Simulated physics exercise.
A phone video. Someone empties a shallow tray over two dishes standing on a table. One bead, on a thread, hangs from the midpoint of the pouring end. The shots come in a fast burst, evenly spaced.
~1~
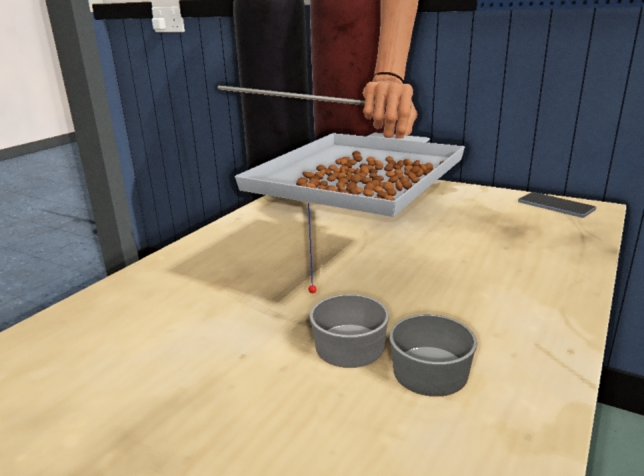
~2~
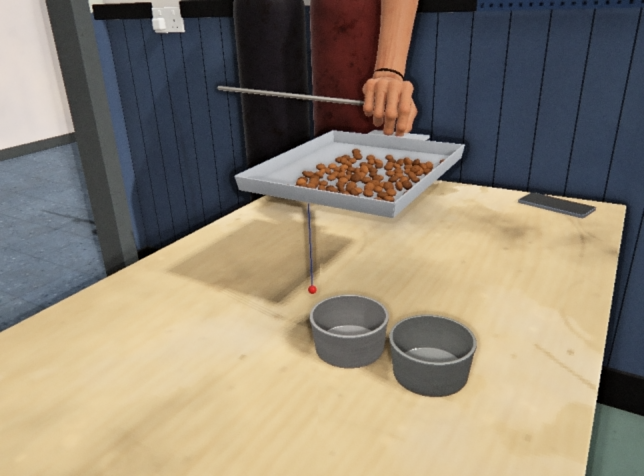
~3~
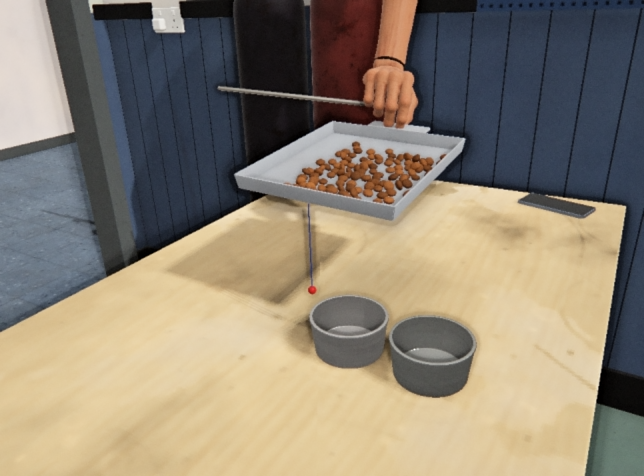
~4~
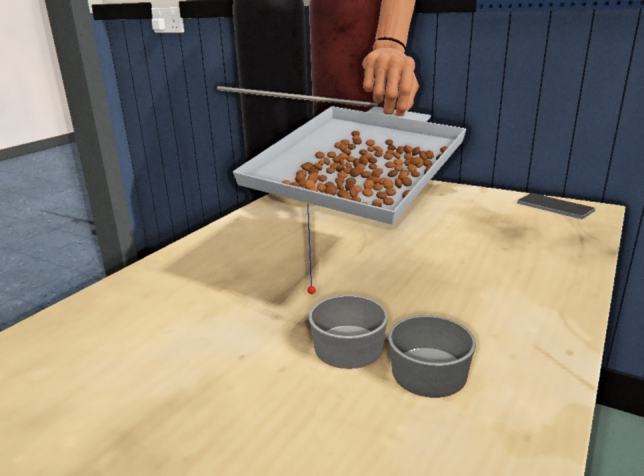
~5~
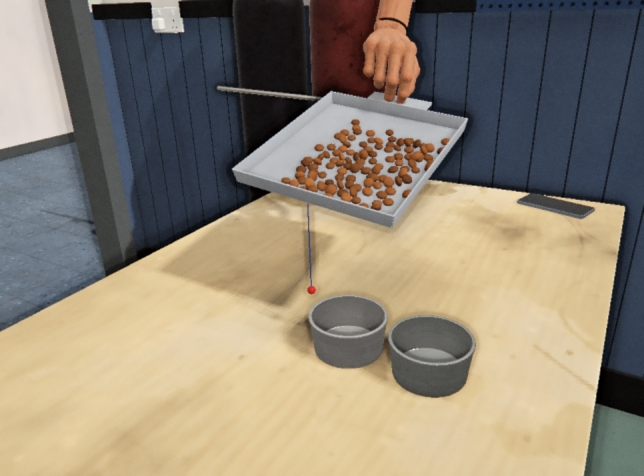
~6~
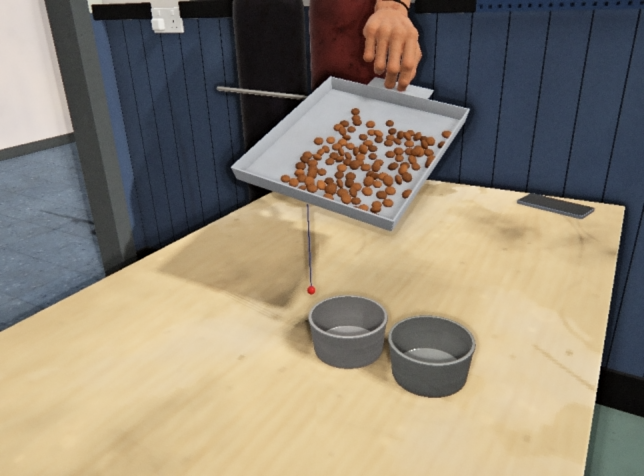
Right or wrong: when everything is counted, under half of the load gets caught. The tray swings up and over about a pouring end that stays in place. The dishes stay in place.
Wrong.
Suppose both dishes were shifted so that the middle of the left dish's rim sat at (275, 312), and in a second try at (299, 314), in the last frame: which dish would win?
Try 1: The dish at right; try 2: The dish at right.
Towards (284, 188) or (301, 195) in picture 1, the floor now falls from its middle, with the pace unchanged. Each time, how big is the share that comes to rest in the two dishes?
I'd put it at some 0 % and then some 0 %.
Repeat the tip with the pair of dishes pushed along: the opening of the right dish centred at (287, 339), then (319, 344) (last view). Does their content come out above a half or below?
In the first position a minority, in the second a minority.
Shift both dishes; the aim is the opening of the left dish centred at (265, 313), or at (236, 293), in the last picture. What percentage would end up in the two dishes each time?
Trial 1 about 40 %, trial 2 about 10 %.
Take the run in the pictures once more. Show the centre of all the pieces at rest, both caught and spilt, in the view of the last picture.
(362, 350).
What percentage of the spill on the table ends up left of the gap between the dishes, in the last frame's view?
Estimate: About 60 percent.
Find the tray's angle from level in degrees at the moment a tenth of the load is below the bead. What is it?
Roughly 80 degrees from level.
Shortly afterwards, tray tipped steeply; all but a few on the tray; only a few in the air.
Next, tray tipped past a quarter turn; near a quarter on the tray; near a quarter in the right dish; near a quarter in the left dish; near a quarter outside both; a little in the air.
Some moments later, tray tipped past a quarter turn; near a quarter in the right dish; near half in the left dish; near a third outside both.
In the end, tray tipped past a quarter turn; near a quarter in the right dish; near half in the left dish; near a third outside both.
